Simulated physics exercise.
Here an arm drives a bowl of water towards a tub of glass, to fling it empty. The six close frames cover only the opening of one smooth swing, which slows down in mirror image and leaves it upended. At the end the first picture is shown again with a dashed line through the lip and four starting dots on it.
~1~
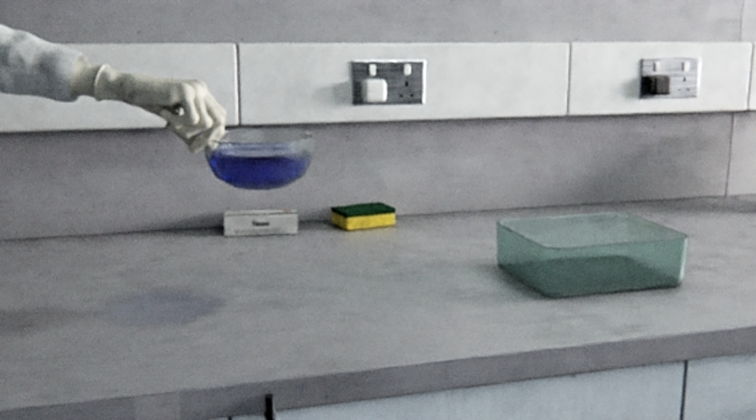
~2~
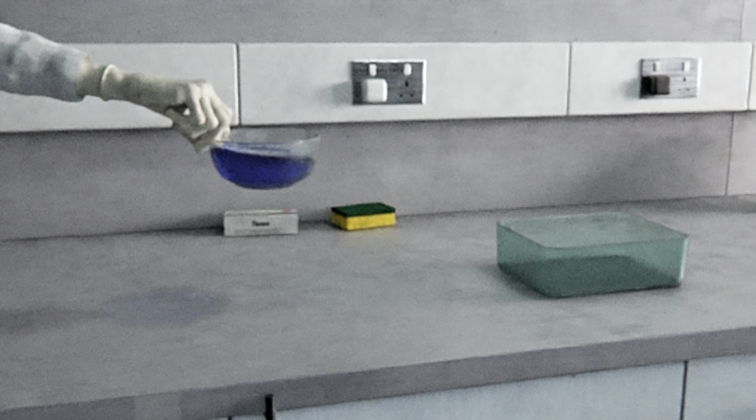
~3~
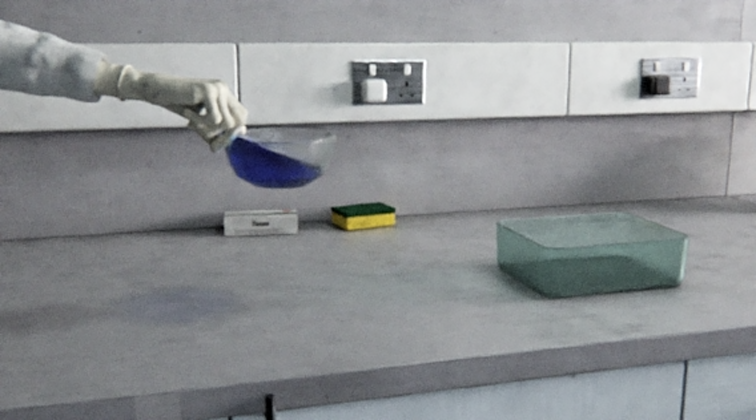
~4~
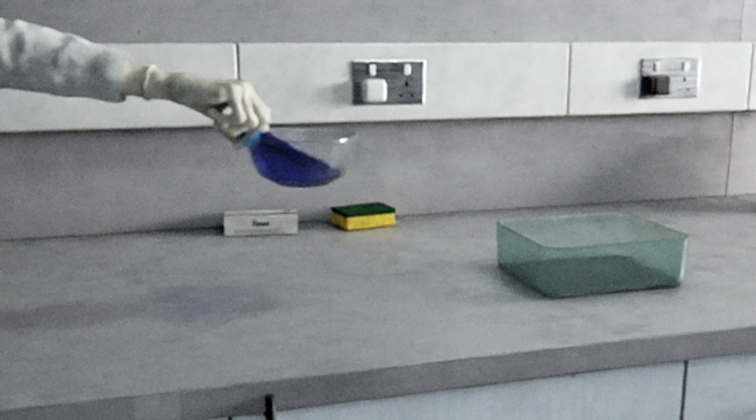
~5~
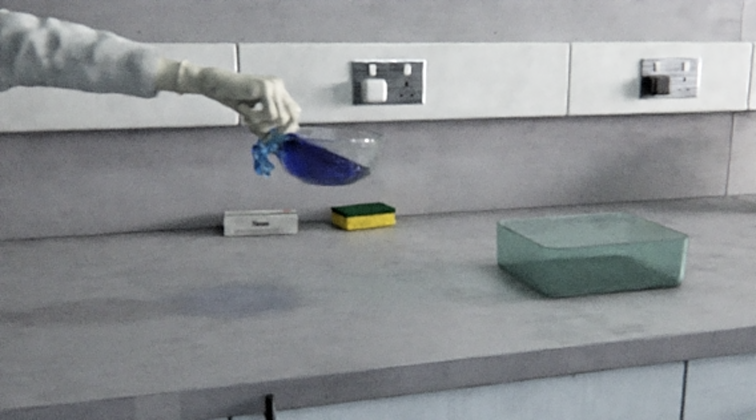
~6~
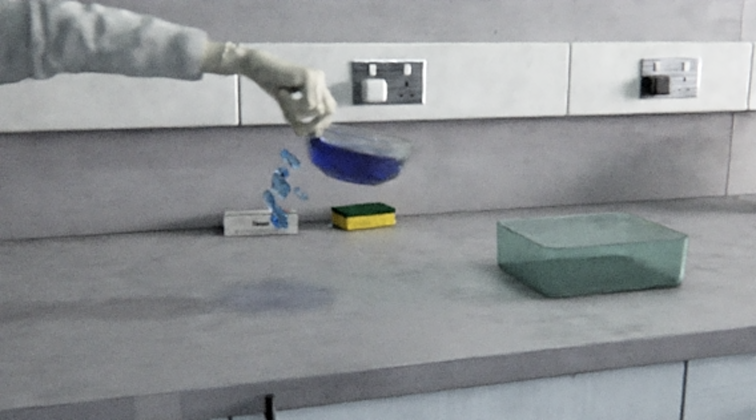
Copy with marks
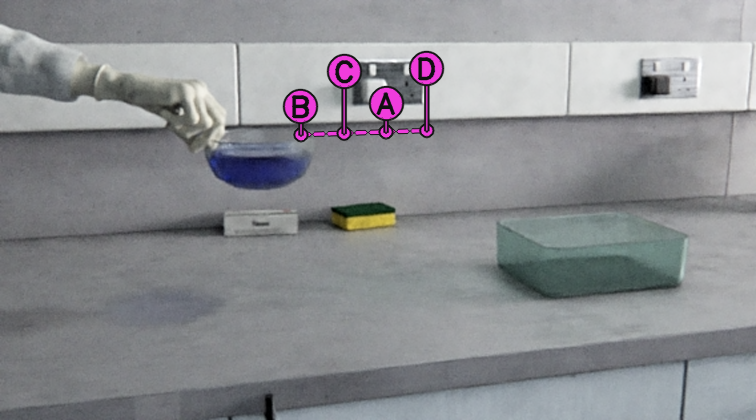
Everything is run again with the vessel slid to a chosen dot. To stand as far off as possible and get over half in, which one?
It is C.
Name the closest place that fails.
Place B.
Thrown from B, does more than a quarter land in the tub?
Yes.
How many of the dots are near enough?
Three of them.
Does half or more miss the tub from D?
No, that is safe.
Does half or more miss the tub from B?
Yes, that goes wrong.
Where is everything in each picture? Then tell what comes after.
Upright, lip at (311, 134); tub from (540, 297) to (681, 284); nothing has left yet.
Upright, lip at (316, 134); nothing has left yet.
Upright, lip at (331, 133); water is over the rim, down to (234, 136).
Upright, lip at (353, 133); water is over the rim, down to (249, 149).
Tipped about 2°, lip at (380, 134); water is over the rim, down to (286, 178).
Tipped about 11°, lip at (409, 140); water is over the rim, down to (331, 226).
On the marked copy, A at (386, 131); B at (300, 134); C at (344, 133); D at (426, 130).
With A, about 70 % lands in the tub, 13 % falls short and 17 % goes beside or beyond.
With B, about 33 % lands in the tub, 61 % falls short and 6 % goes beside or beyond.
With C, about 62 % lands in the tub, 27 % falls short and 11 % goes beside or beyond.
With D, about 81 % lands in the tub, 12 % falls short and 7 % goes beside or beyond.
